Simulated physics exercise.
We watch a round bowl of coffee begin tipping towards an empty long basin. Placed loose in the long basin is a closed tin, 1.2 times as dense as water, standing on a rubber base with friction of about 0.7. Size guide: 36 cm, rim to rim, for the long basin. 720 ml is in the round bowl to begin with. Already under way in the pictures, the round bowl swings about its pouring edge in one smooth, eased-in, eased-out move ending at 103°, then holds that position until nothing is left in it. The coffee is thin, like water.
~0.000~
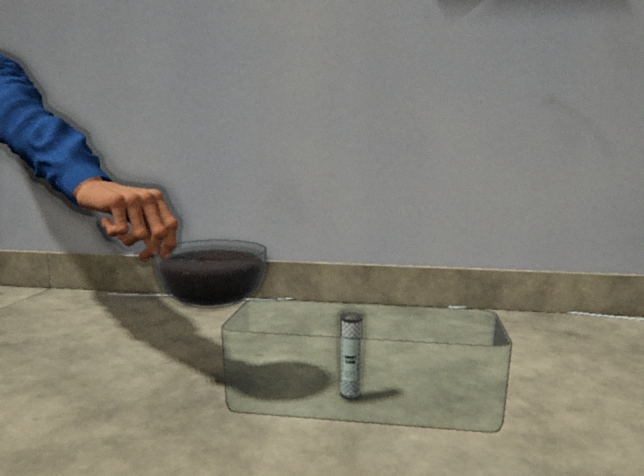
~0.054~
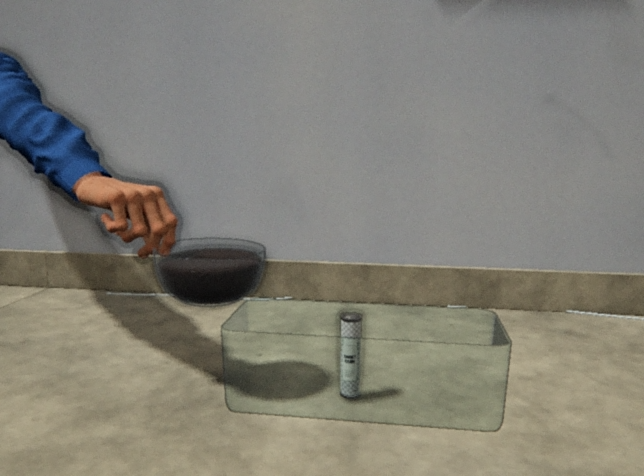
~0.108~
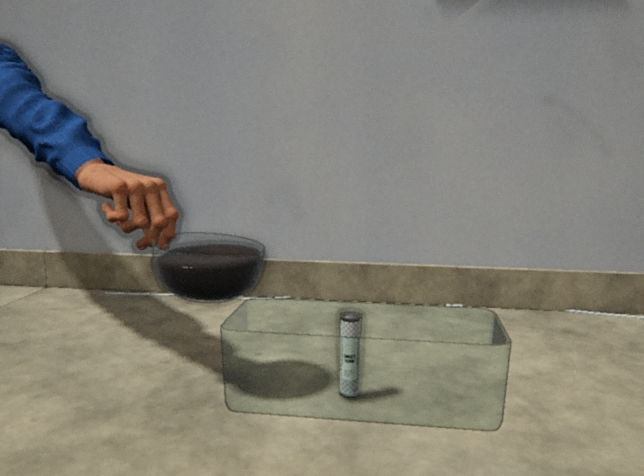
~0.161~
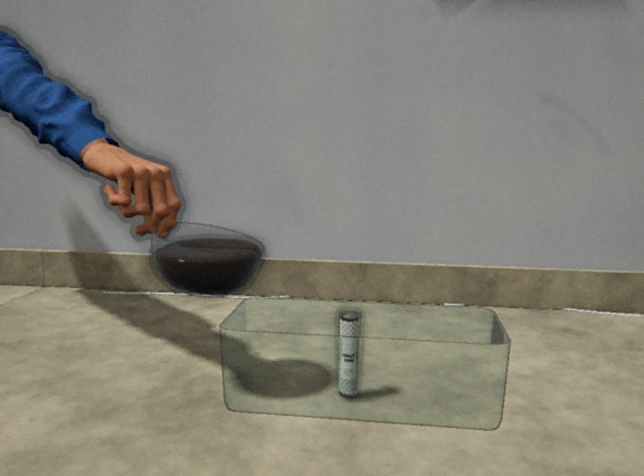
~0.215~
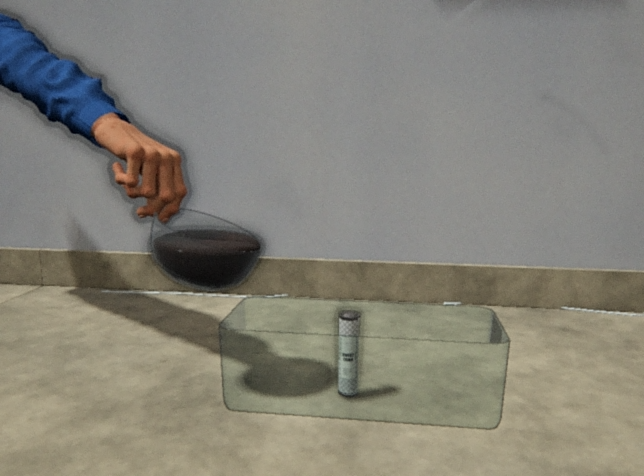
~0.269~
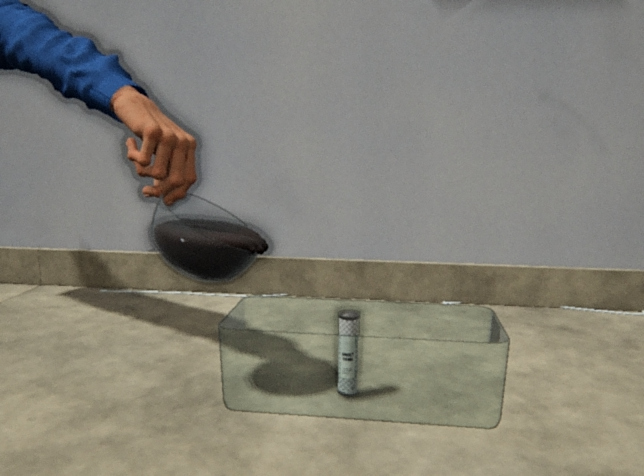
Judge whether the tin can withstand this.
It cannot withstand it and falls over.
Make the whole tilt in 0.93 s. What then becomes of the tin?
Result: Tin tipped over.
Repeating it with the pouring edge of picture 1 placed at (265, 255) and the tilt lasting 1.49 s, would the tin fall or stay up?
Result: Tin upright.
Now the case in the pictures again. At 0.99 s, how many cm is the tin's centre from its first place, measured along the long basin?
Near 8 cm.
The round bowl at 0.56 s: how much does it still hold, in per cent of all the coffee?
I reckon about 28 in a hundred is still held.
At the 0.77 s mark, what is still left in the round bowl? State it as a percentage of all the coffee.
1 per cent or thereabouts.
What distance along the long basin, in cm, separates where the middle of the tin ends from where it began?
8.5 cm.
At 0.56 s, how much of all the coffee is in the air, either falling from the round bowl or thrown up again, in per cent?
It comes to roughly 52 per cent.
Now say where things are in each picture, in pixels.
In the first picture, it leans 0°; its right rim is at (264, 253); the coffee meets the walls at (164, 259) and (263, 263); the long basin's rim runs from (235, 314) to (503, 329); the tin's top is at (352, 321).
In the second picture, it leans 1°; its right rim is at (263, 253); the coffee meets the walls at (163, 257) and (262, 261).
In the third picture, it leans 5°; its right rim is at (263, 252); the coffee meets the walls at (162, 254) and (261, 257).
In the fourth picture, it leans 12°; its right rim is at (262, 252); the coffee meets the walls at (160, 247) and (260, 252).
In the fifth picture, it leans 21°; its right rim is at (260, 251); the coffee meets the walls at (159, 236) and (262, 246).
In the sixth picture, it leans 31°; its right rim is at (260, 251); the coffee meets the walls at (160, 223) and (257, 243); 3 per cent is over the edge.
After 0.56 s the tilt is 89° and 29 per cent is still to pour; the tin stands where it began.
After 0.77 s the tilt is 103° and 1 per cent is still to pour; the tin leans 39°.
After 0.99 s the tilt is 103° and 0 per cent is still to pour; the tin lies on its side.
After 1.23 s the tilt is 103° and 0 per cent is still to pour; the tin lies on its side.
In the end the tin lies on its side.
